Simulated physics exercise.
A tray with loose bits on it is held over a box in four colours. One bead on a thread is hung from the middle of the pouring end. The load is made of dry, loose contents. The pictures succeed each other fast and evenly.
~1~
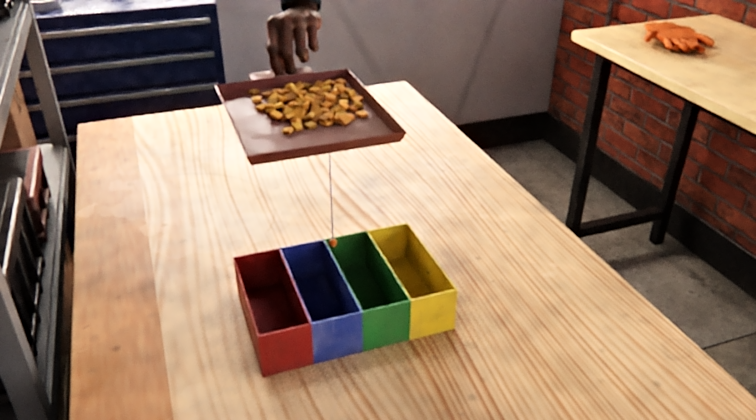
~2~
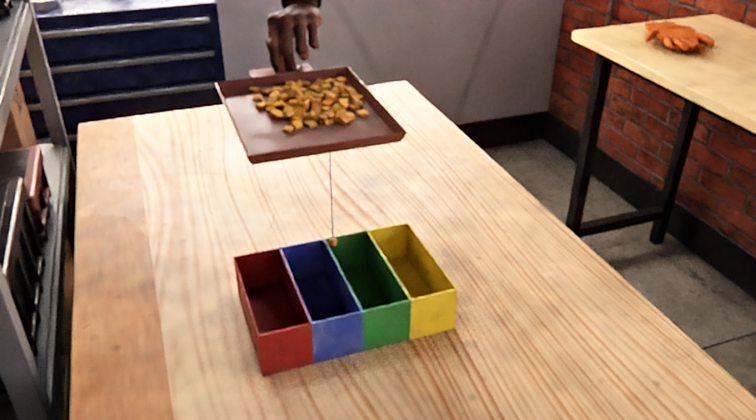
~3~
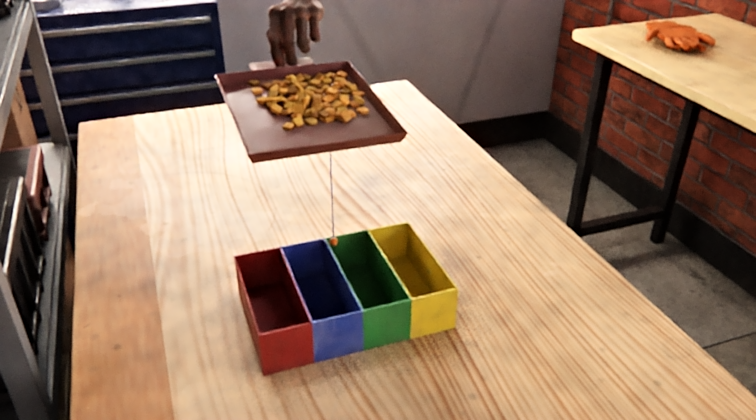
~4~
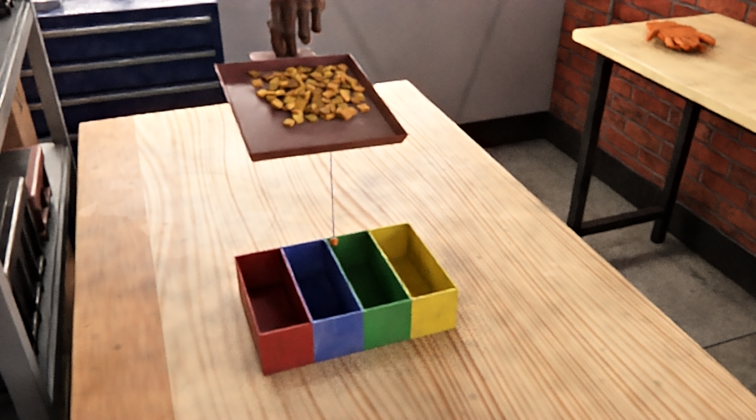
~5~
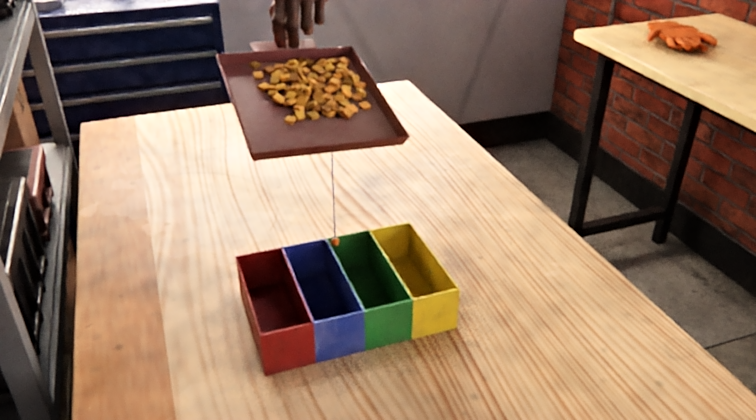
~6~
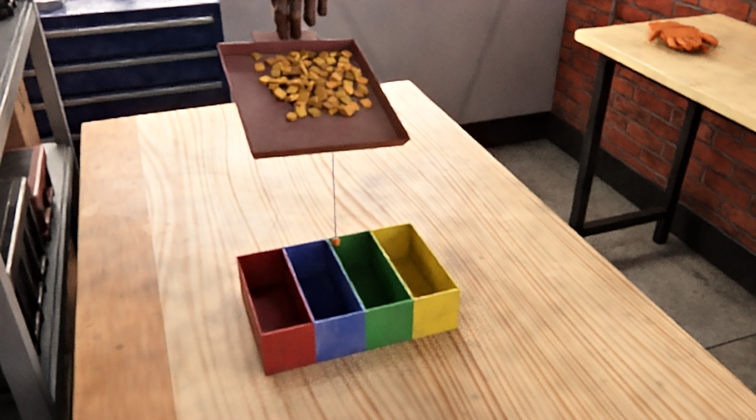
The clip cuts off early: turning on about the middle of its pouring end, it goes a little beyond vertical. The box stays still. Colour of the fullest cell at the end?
Yellow.
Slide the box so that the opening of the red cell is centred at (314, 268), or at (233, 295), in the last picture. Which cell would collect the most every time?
Result 1: The green one; result 2: That yellow cell.
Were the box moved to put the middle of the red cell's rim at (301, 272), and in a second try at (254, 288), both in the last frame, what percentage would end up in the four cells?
First case around 100 %, second case around 70 %.
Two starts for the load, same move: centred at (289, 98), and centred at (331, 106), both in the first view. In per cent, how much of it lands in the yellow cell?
Try 1: 50 %; try 2: 70 %.
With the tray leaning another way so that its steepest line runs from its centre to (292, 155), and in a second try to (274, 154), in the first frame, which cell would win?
Try 1 - the red one; try 2 - the red one.
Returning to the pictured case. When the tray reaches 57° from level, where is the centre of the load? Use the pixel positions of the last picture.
The middle of the pieces lands at roughly (373, 134).
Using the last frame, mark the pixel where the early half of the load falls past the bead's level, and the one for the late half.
Half one: (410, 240), half two: (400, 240).
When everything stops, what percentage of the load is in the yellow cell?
Near 60 %.
Soon after the last picture, tray tipped steeply; nearly all on the tray; a stray few in the green cell; a small part falling or outside the box.
A little later, tray tipped right over; about a third on the tray; about a quarter in the yellow cell; a small part in the green cell; a stray few in the blue cell; about a quarter falling or outside the box.
Later still, tray tipped past a quarter turn; about two thirds in the yellow cell; about a quarter in the green cell; a stray few in the blue cell; a small part falling or outside the box.
At rest, tray tipped past a quarter turn; about two thirds in the yellow cell; about a quarter in the green cell; a stray few in the blue cell; none in the red cell; a small part outside the box.
